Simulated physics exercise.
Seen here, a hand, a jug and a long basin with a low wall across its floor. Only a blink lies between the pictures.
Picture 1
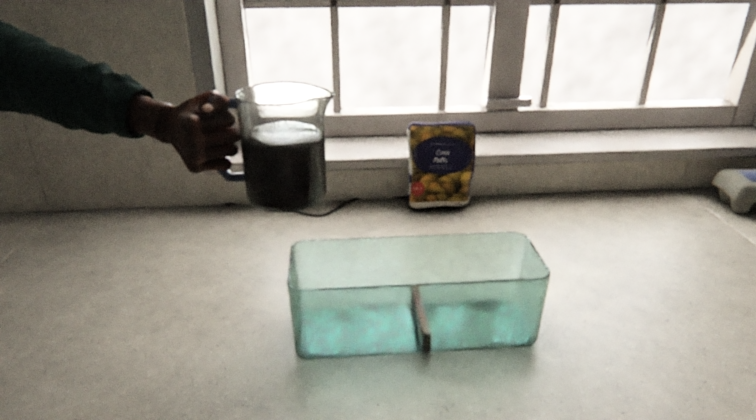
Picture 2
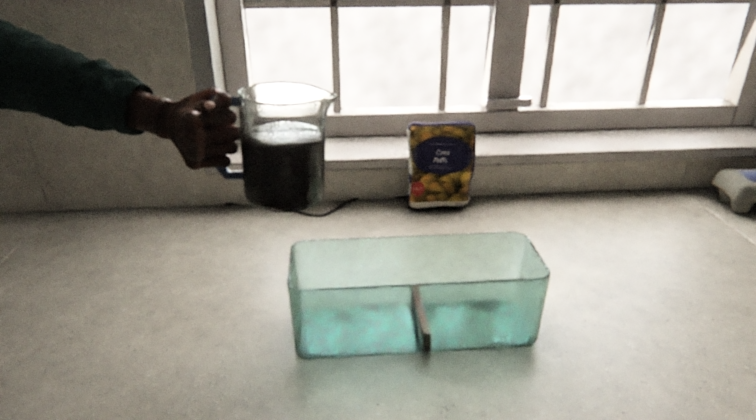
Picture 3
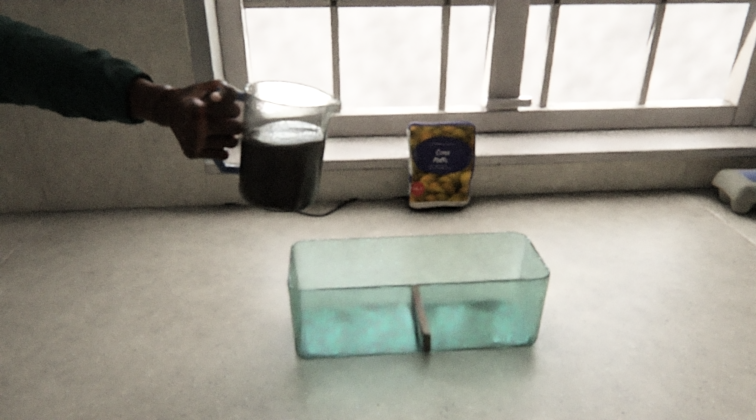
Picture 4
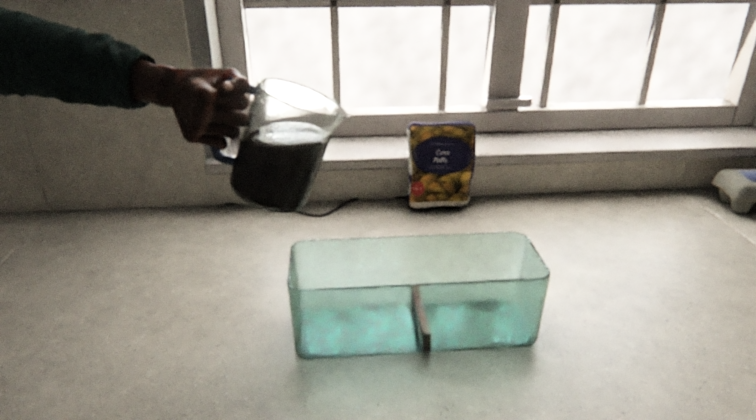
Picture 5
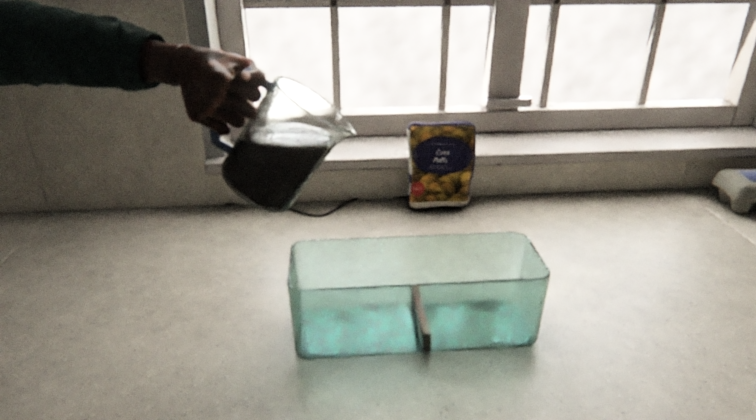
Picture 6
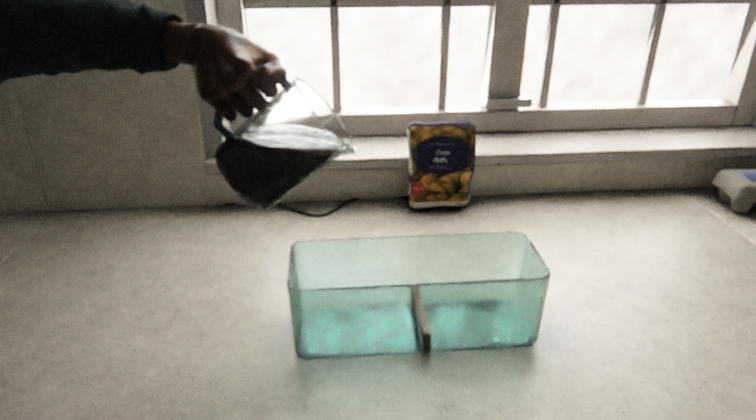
At the start, a hand at the left holds a clear jug of dark liquid upright, behind a long greenish basin with a low wall across its floor. The hand then tilts the jug to the right, slightly at first and then steeply, and the liquid shifts toward the rim while the basin stays still.
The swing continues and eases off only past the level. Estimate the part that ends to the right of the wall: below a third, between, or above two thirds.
The share right of the wall is not even a third.
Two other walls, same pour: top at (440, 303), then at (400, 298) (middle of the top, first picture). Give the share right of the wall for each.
In turn 10 and 45 in a hundred.
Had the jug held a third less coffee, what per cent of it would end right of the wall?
Near 10 %.
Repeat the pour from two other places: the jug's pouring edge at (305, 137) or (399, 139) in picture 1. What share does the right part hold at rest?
Near 20 % and 90 %.
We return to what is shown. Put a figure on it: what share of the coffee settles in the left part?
Some 70 per cent.
A moment on, the jug is tipped right over and 67 per cent is still to pour, 6 is left of the wall and 0 right of it.
Next, the jug is tipped right over and 24 per cent is still to pour, 49 is left of the wall and 1 right of it.
Then the jug is tipped right over and 7 per cent is still to pour, 64 is left of the wall and 9 right of it.
Later the jug is tipped right over and 1 per cent is still to pour, 75 is left of the wall and 11 right of it.
Finally, 71 per cent lies left of the wall, 19 right of it and 10 outside.
